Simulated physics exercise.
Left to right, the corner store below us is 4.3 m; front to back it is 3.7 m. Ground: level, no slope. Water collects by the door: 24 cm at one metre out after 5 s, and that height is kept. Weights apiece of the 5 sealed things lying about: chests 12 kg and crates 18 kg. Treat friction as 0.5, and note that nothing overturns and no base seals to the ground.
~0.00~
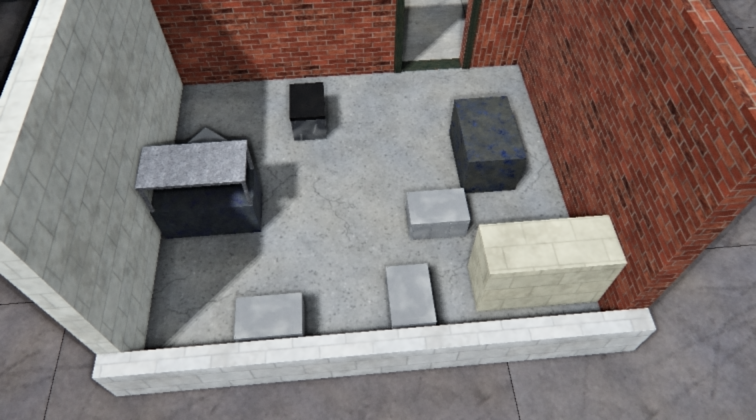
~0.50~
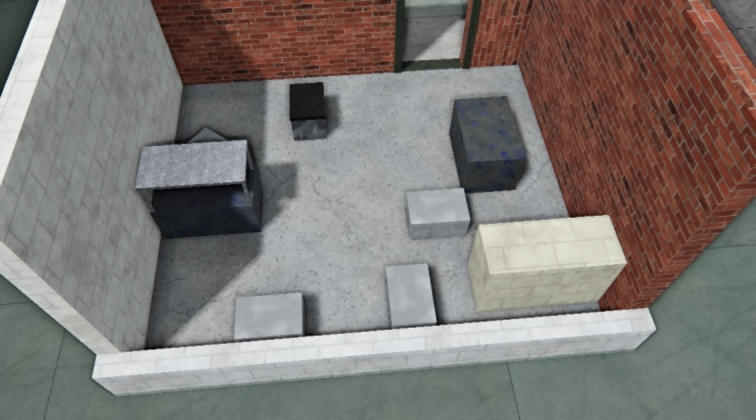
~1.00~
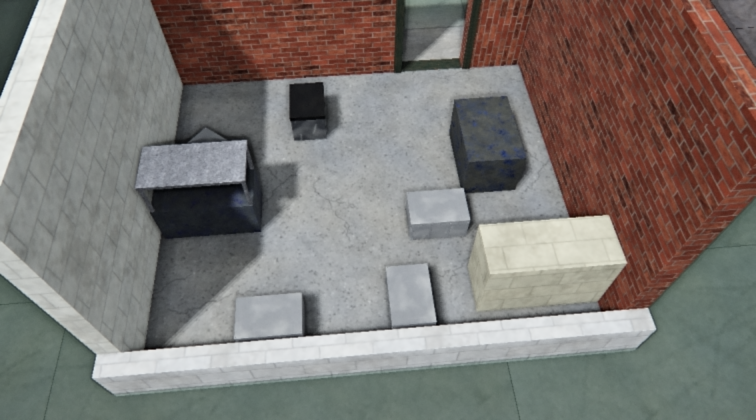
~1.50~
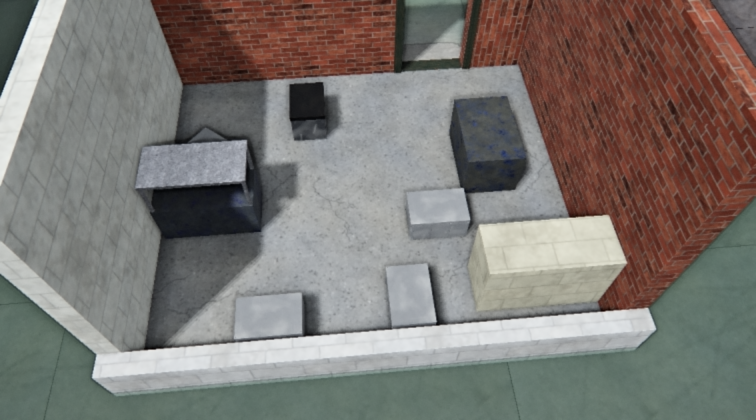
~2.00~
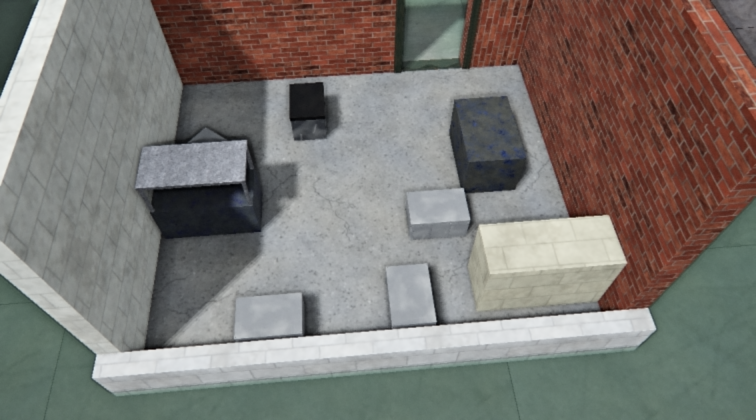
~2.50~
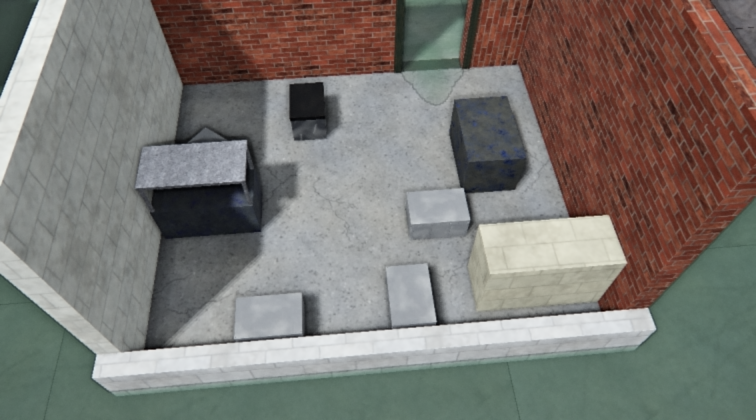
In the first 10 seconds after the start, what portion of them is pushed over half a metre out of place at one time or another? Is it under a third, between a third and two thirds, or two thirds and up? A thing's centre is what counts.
It is under a third.
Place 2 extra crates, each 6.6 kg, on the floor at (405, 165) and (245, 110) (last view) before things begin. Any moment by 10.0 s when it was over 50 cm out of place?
Taking them in order, the first is above the threshold and the second is below the threshold.
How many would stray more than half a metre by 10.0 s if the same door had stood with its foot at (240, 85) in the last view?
Then it comes to 2.
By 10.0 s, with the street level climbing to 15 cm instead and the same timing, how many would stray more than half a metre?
Under that setup the answer is 0.
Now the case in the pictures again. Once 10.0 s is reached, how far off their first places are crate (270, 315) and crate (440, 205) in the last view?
10 cm, 20 cm.
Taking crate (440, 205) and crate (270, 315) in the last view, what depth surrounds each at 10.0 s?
First about 8 cm, second about 11 cm.
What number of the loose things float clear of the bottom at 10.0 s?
Count at that moment: 2.
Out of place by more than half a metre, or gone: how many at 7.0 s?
Count then: 0.
After 3.5 s 0 of 5 are over 50 cm from their spots; 0 afloat.
After 4.5 s 0 of 5 are over 50 cm from their spots; 0 afloat.
After 7.0 s 0 of 5 are over 50 cm from their spots; 0 afloat.
After 10.0 s 0 of 5 are over 50 cm from their spots, and 0 have been at some point; 2 afloat.
